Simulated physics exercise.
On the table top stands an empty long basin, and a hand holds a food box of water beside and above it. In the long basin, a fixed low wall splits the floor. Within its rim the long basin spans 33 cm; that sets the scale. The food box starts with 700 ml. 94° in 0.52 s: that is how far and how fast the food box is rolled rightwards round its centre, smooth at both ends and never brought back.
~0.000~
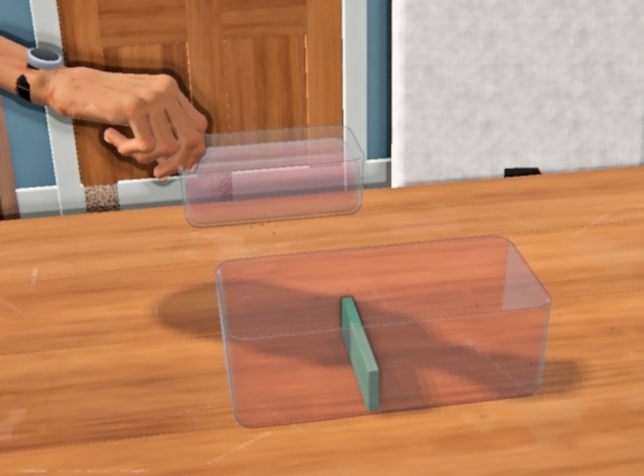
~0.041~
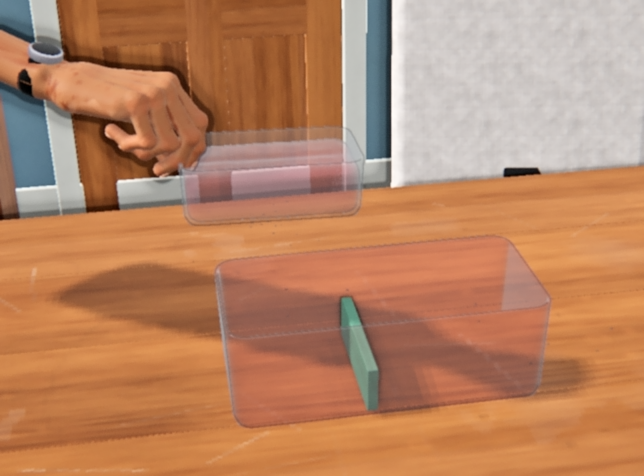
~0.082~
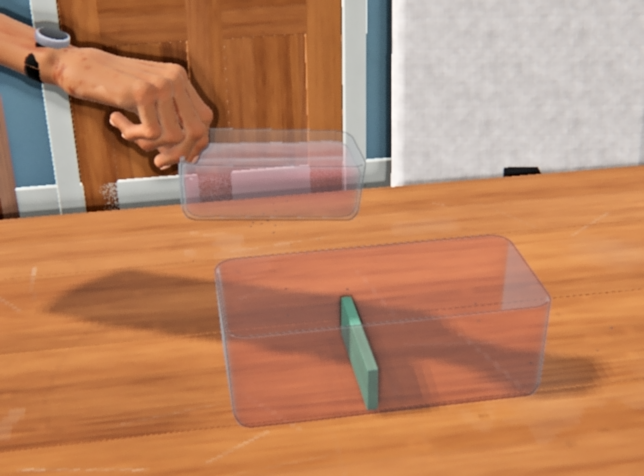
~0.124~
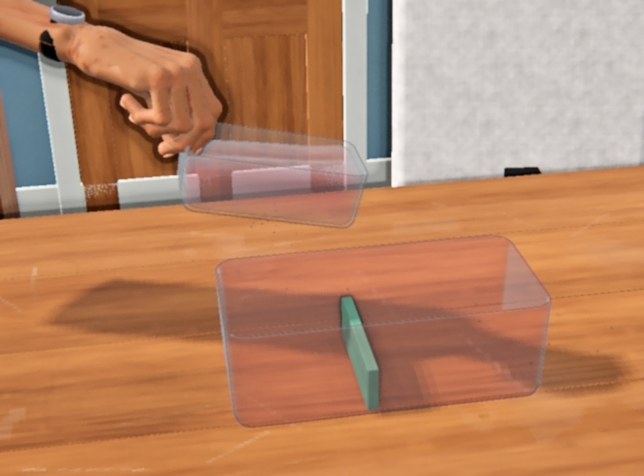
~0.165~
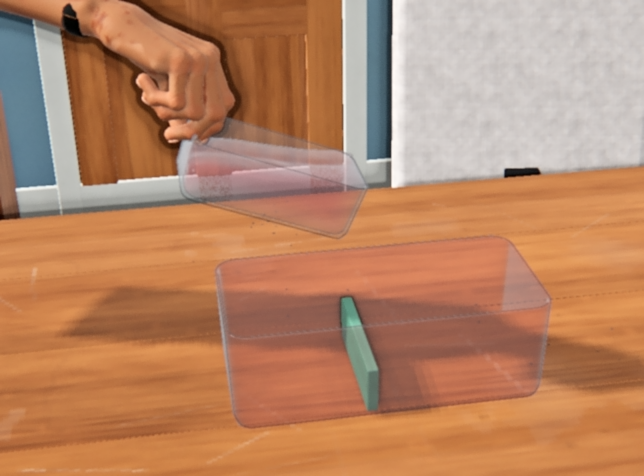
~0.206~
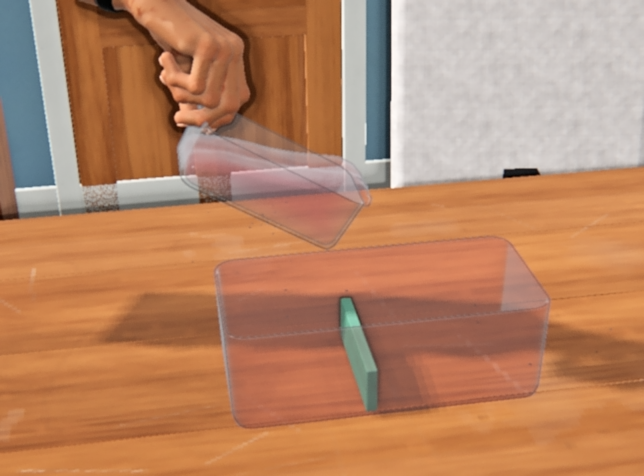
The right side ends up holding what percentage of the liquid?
About 83 in every hundred parts.
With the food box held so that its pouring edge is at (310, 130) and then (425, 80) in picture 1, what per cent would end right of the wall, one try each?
First 60, then 85 per cent.
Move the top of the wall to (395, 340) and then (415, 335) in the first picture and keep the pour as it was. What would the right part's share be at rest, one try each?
In turn about 55 and 25 per cent.
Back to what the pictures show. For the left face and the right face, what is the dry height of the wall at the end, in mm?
Left side: Around 46 mm. Right side: Around 30 mm.
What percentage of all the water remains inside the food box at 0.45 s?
Roughly 12 %.
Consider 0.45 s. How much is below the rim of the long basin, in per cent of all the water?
46 %, give or take.
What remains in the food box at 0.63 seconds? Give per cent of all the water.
Close to 3 percent of the whole amount.
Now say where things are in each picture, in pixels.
In the first frame, it leans 0°; its right rim is at (356, 143); the water meets the walls at (182, 165) and (353, 151); the long basin's rim runs from (221, 300) to (529, 270); the wall's top is at (359, 333).
In the second frame, it leans 1°; its right rim is at (356, 145); the water meets the walls at (182, 163) and (353, 152).
In the third frame, it leans 6°; its right rim is at (358, 151); the water meets the walls at (183, 159) and (354, 155).
In the fourth frame, it leans 13°; its right rim is at (360, 161); the water meets the walls at (185, 156) and (357, 158).
In the fifth frame, it leans 21°; its right rim is at (360, 174); the water meets the walls at (184, 152) and (360, 165); 1 per cent is over the edge.
In the sixth frame, it leans 32°; its right rim is at (356, 190); the water meets the walls at (182, 150) and (342, 173); 6 per cent is over the edge.
By 0.45 s the tilt is 90° and 13 per cent is still to pour, 0 is left of the wall and 47 right of it.
By 0.63 s the tilt is 94° and 3 per cent is still to pour, 8 is left of the wall and 83 right of it.
By 0.82 s the tilt is 94° and 1 per cent is still to pour, 12 is left of the wall and 83 right of it.
By 1.02 s the tilt is 94° and 0 per cent is still to pour, 14 is left of the wall and 83 right of it.
At rest 14 per cent lies left of the wall, 83 right of it and 2 outside.
